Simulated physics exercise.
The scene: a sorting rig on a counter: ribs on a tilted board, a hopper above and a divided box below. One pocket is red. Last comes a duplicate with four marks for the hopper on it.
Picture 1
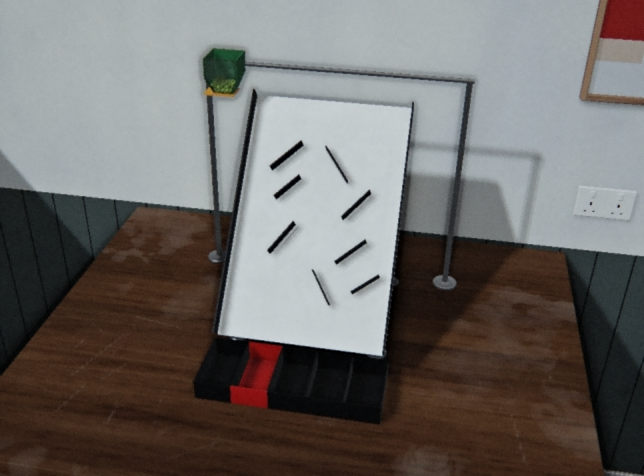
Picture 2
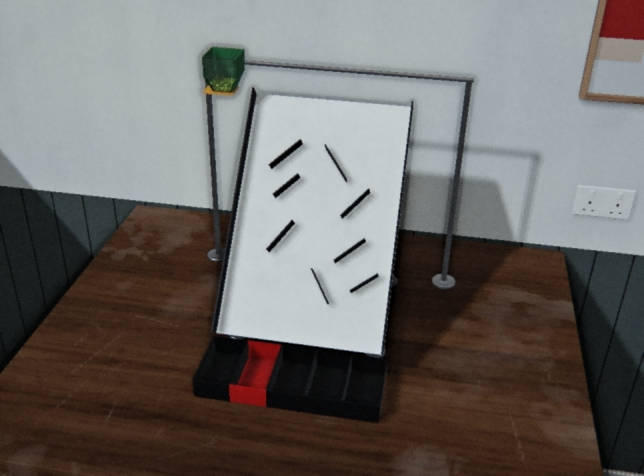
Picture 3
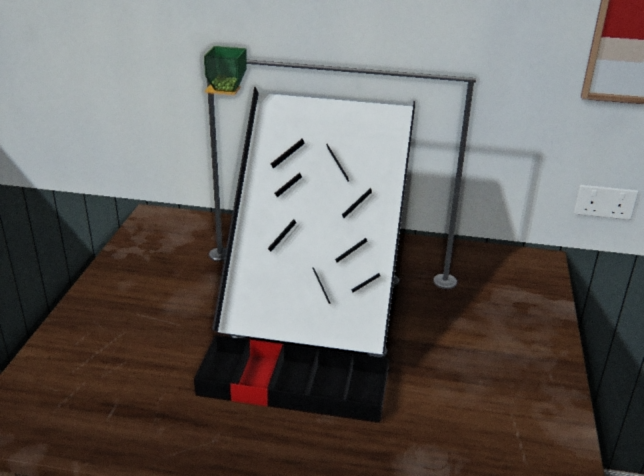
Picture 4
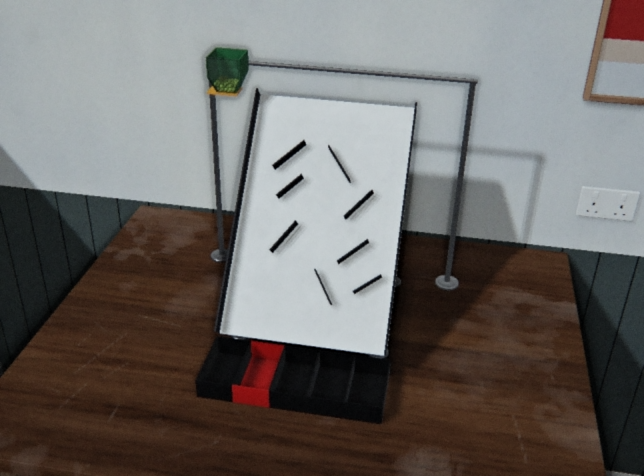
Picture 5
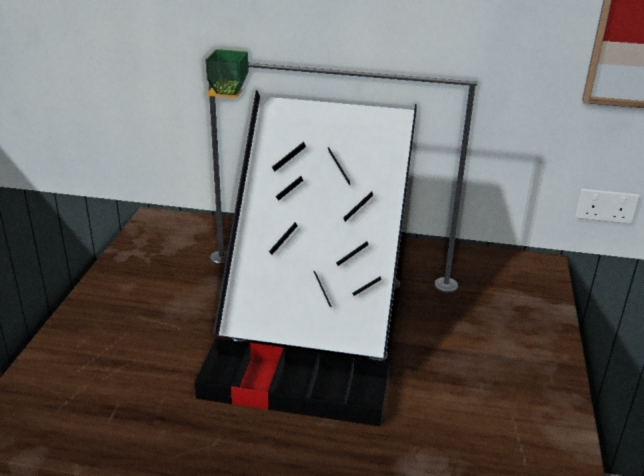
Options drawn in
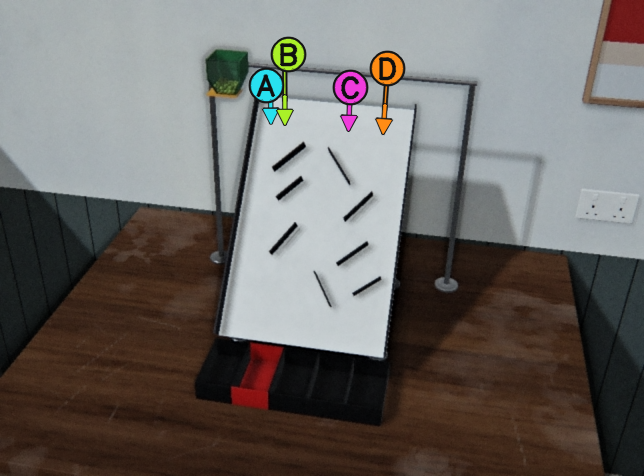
On a wooden counter, a green hopper and ribbed tilted board stay still above a divided box.
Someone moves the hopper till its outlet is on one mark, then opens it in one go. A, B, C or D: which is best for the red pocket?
I would pick mark C.
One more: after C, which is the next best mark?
D.
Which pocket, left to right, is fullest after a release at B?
It is the first one.
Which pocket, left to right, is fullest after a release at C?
The second from the left.
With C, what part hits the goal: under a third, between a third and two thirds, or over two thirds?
It is between a third and two thirds.
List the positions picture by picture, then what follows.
Hopper (225, 87), dried peas, door shut, in the first picture.
Ribs (269, 165) to (301, 139), (325, 144) to (346, 178), (273, 194) to (298, 173), in the second picture.
Ribs (342, 215) to (371, 188), (268, 249) to (294, 219), (335, 260) to (366, 238), in the third picture.
Ribs (314, 269) to (330, 303), (353, 292) to (381, 274), in the fourth picture.
Red pocket (250, 397), number 2 of 5 from the left, in the fifth picture.
On the marked copy, mark A meets the board at (270, 118); mark B meets the board at (284, 119); mark C meets the board at (348, 125); mark D meets the board at (383, 128).
Choosing A, not one piece in the red pocket, every piece in other pockets.
Choosing B, just a few in the red pocket, almost all in other pockets.
Choosing C, roughly half in the red pocket, roughly half in other pockets.
Choosing D, roughly a quarter in the red pocket, roughly two thirds in other pockets, about a tenth outside the box.
